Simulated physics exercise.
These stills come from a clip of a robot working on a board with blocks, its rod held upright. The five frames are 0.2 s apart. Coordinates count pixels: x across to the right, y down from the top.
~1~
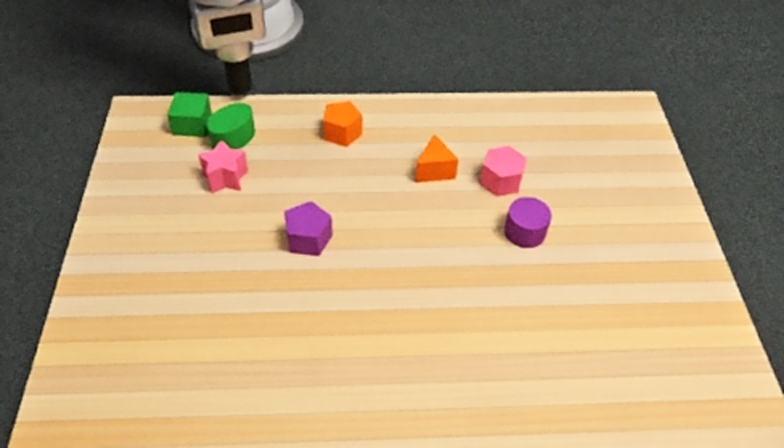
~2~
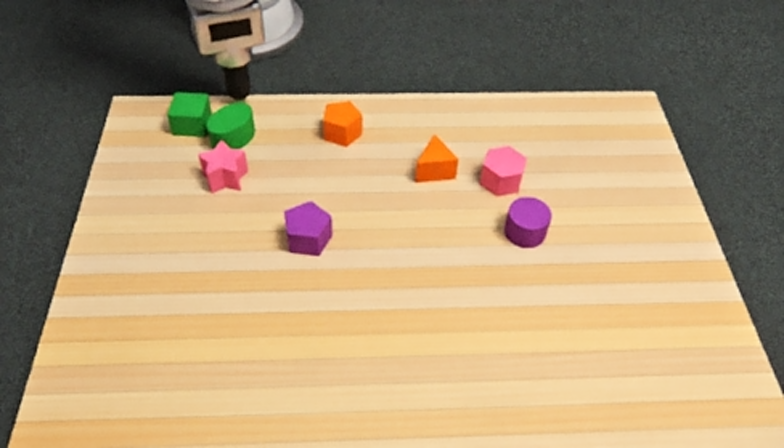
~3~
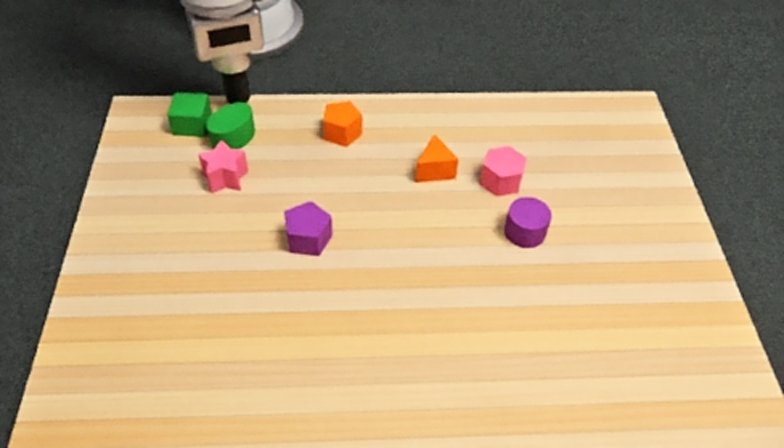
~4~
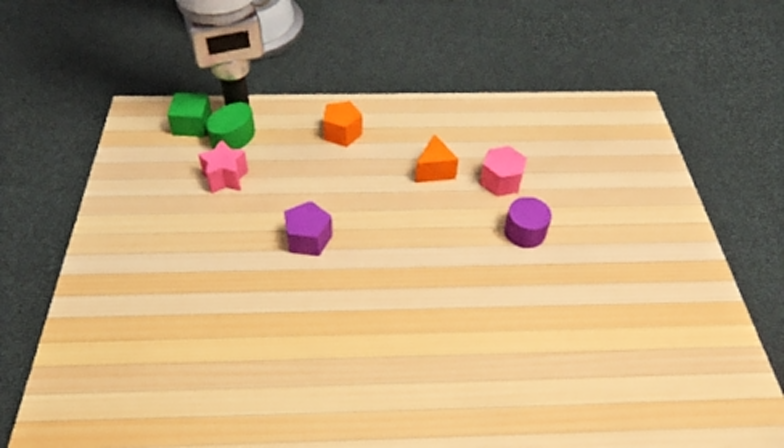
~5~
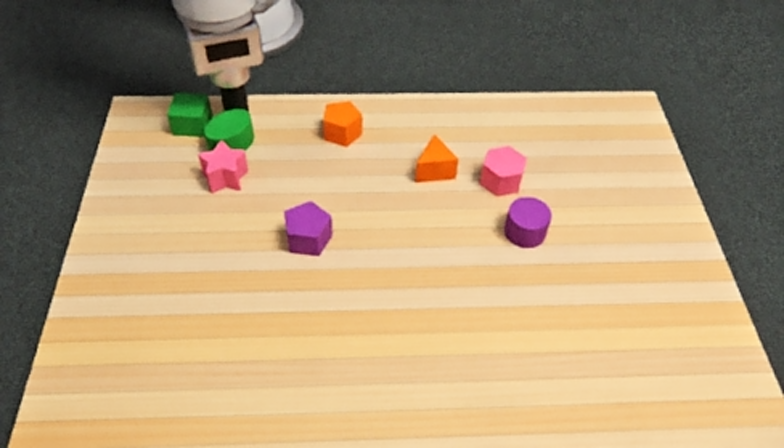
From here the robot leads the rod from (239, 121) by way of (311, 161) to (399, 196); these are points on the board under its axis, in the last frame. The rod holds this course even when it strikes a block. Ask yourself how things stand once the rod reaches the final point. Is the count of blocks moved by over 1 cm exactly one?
Answer: Yes.
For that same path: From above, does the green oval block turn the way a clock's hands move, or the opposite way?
Looking down: Clockwise.
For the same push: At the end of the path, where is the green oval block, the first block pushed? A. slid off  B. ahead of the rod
The correct letter is A.
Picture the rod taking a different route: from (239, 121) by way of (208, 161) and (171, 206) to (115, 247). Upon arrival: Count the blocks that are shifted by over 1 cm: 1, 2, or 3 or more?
Here I'd predict two blocks moving more than 1 cm.
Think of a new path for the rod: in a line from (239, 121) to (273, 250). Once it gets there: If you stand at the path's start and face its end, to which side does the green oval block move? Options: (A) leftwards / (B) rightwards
Correct choice: B.
On the path given first. One third of the way, rod (282, 141); pink star-shaped block (218, 160), turned 15° anticlockwise; green oval block (231, 134), turned 50° clockwise.
Two thirds of the way, rod (340, 164); pink star-shaped block (218, 160), turned 15° anticlockwise; green oval block (231, 134), turned 50° clockwise.
At the end, rod (399, 188); pink star-shaped block (218, 160), turned 15° anticlockwise; green oval block (231, 134), turned 50° clockwise; orange triangular piece not moved.
